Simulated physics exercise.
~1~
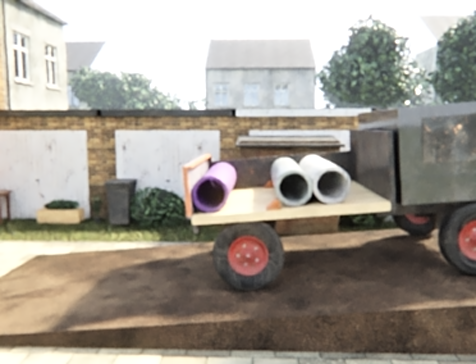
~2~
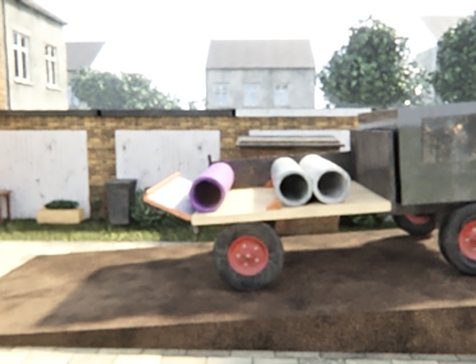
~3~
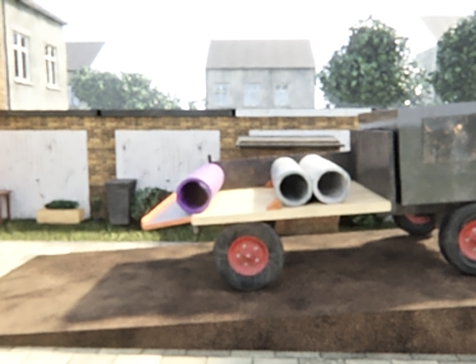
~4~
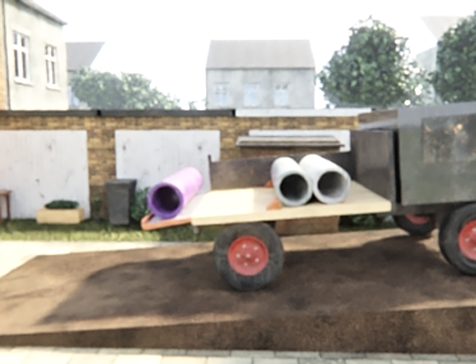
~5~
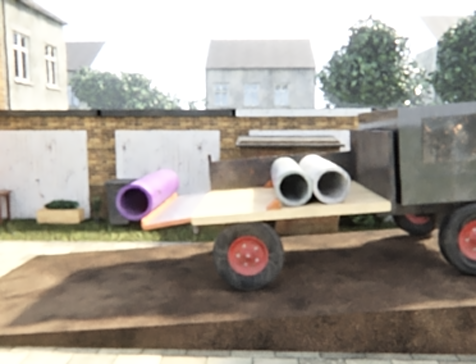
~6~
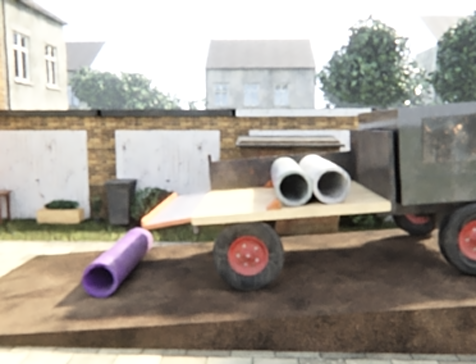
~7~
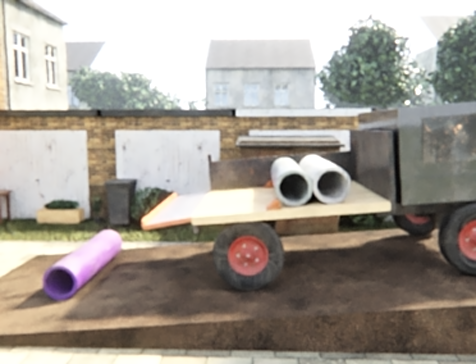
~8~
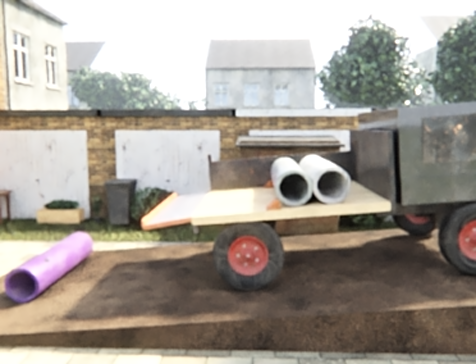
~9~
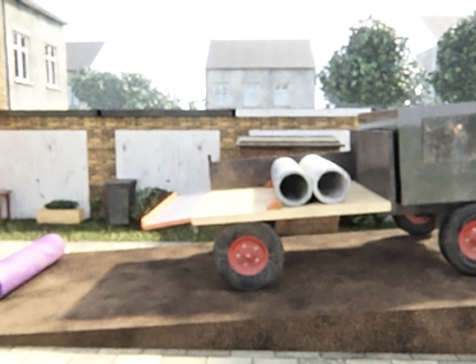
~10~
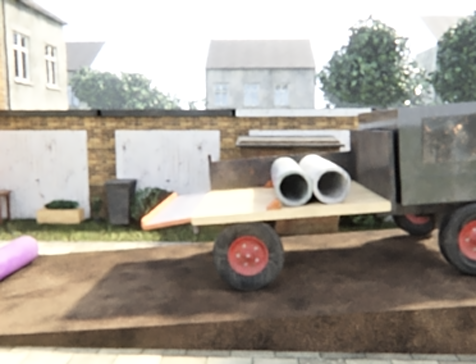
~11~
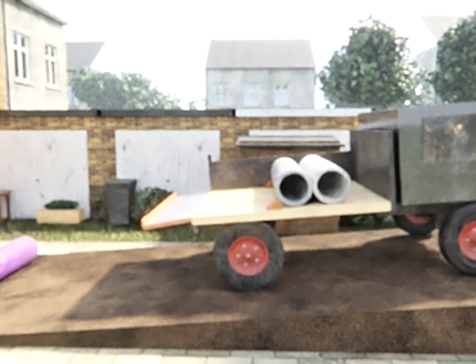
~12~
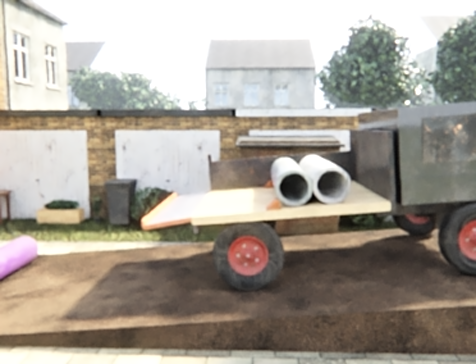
We see a flatbed with a purple pipe and two grey pipes on it as its tailgate swings down at the left. The purple pipe rolls left over the gate, drops to the ground and rolls on, stopping partly out of view, while the grey pipes stay aboard.
